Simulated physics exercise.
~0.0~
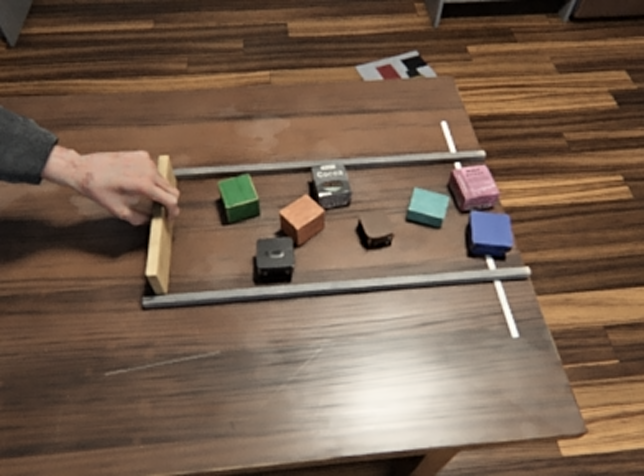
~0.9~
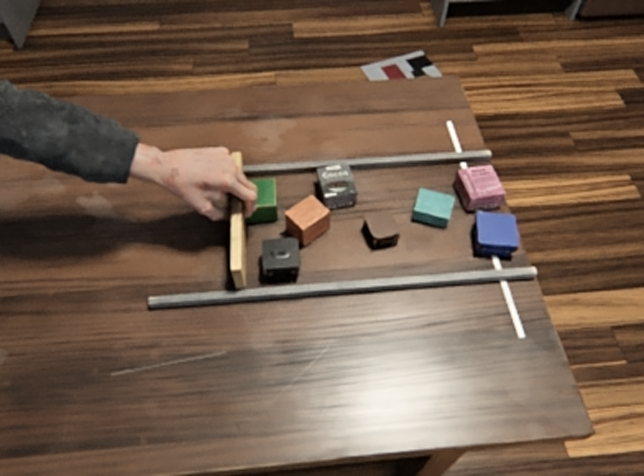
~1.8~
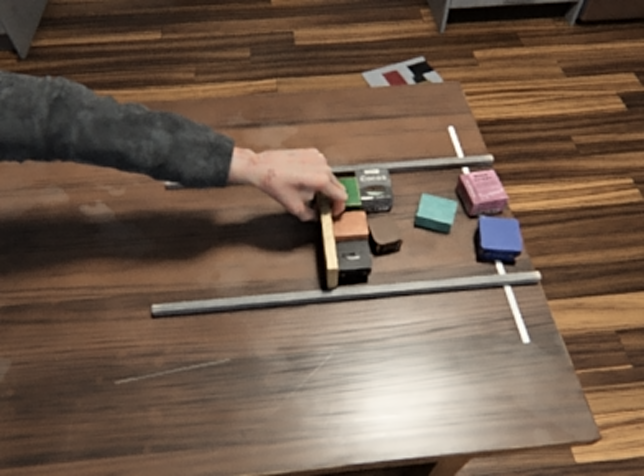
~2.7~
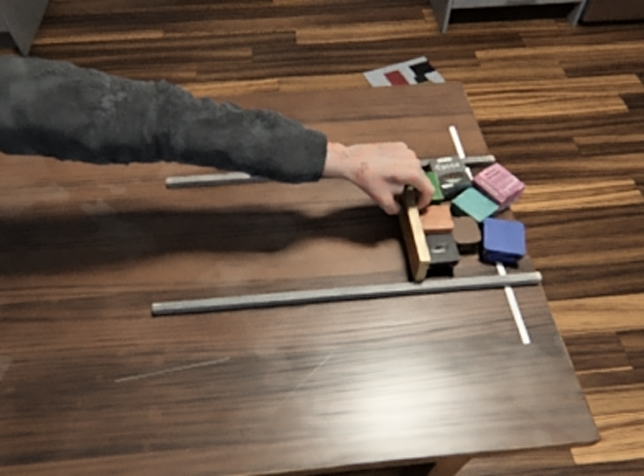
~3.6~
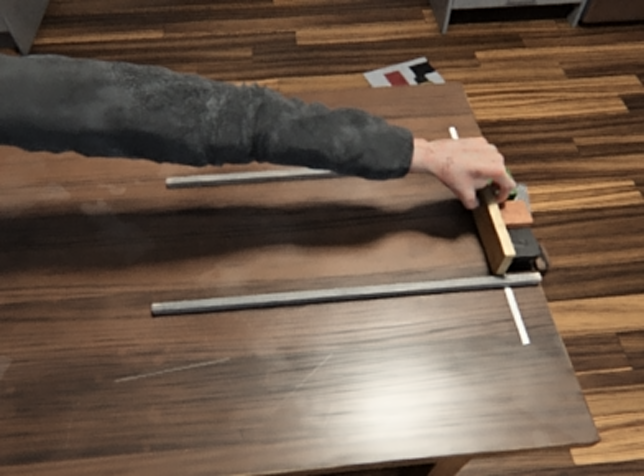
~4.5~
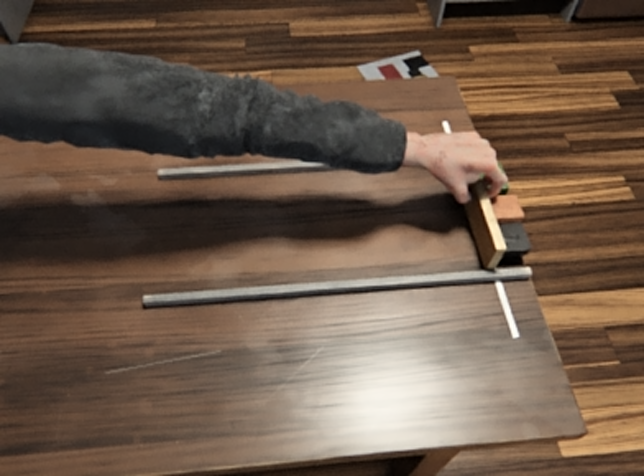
Hand pushing a wooden board rightward between two rails, sweeping scattered blocks together and over the table edge, stopping with some still against it.
